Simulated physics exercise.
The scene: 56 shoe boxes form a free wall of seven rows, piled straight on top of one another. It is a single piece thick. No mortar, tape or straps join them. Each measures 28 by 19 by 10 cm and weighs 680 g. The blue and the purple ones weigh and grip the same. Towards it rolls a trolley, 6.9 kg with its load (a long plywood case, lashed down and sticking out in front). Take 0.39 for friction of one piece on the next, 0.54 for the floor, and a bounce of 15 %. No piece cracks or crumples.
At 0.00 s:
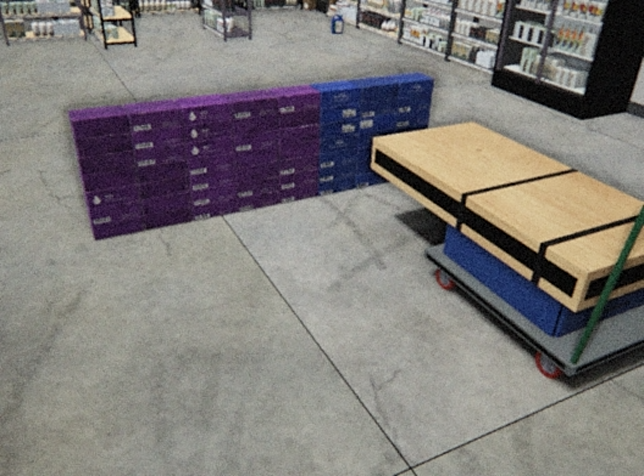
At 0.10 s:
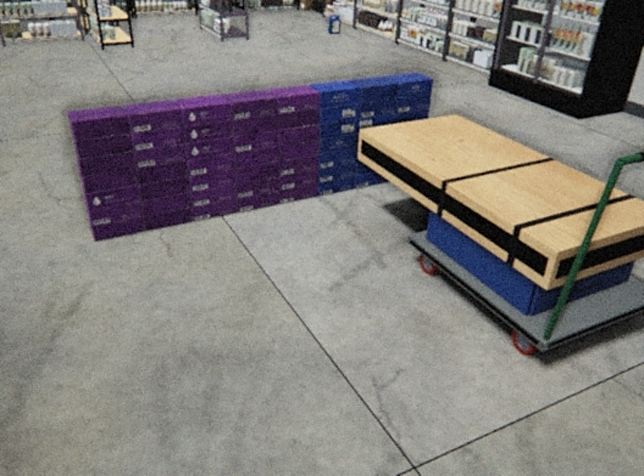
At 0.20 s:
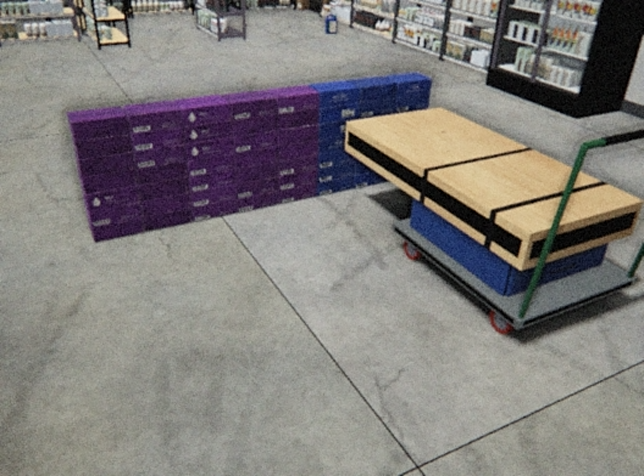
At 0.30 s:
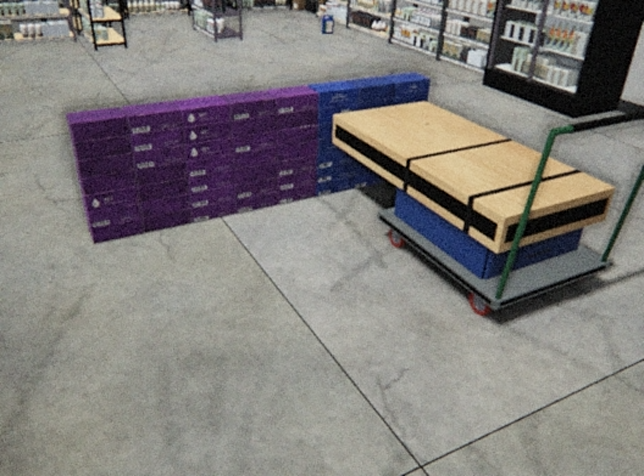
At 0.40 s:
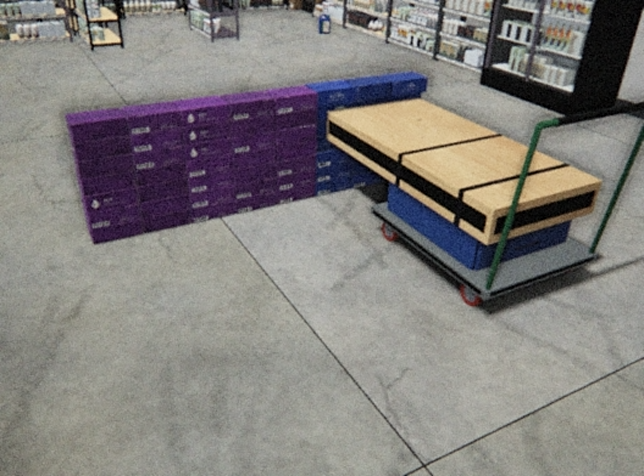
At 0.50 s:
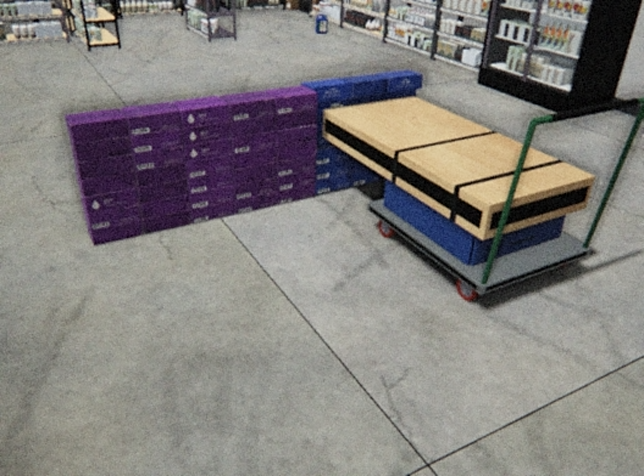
A long pale wooden case strapped in black, riding on a grey flatbed trolley with red wheels and a green-posted handle, rolls leftward from the right. It slides up to a low wall of stacked boxes, purple at left and blue at right, and its front end nudges the blue ones slightly out of line. The high view of the concrete shop floor, with stocked shelves behind, drifts very slightly.
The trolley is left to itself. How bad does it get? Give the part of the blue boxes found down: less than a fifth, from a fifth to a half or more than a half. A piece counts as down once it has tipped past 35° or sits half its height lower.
Ending down: More than a half.
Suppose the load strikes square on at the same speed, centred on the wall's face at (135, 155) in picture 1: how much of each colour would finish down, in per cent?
In that case blue 0, purple 60 per cent.
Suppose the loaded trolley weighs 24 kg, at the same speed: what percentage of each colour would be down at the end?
In that case blue 60, purple 0 per cent.
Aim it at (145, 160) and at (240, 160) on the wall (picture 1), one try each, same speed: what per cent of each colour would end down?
Blue 0 then 0, purple 30 then 0 per cent.
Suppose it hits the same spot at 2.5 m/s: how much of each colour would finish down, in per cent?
Then blue 50, purple 0 per cent.
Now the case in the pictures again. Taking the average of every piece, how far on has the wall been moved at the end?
About 25 cm.
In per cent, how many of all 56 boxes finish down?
About 40 per cent.
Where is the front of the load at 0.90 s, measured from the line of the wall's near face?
About 20 cm past it.
After 0.90 s, load 20 cm past the wall's line, still rolling; none of the 21 blue boxes down (0 of 56 in all colours); top blue box leaning 26°.
After 1.22 s, load 26 cm past the wall's line, still rolling; 21 of the 21 blue boxes down (21 of 56 in all colours); top blue box leaning 71°, 42 cm lower.
At rest (2.3 s), load 33 cm past the wall's line, stopped; 21 of the 21 blue boxes down (21 of 56 in all colours); top blue box upside down; top purple box unmoved. That is 100 per cent. As the last picture would show them, middles, top blue box near (286, 123), top purple box near (248, 105).
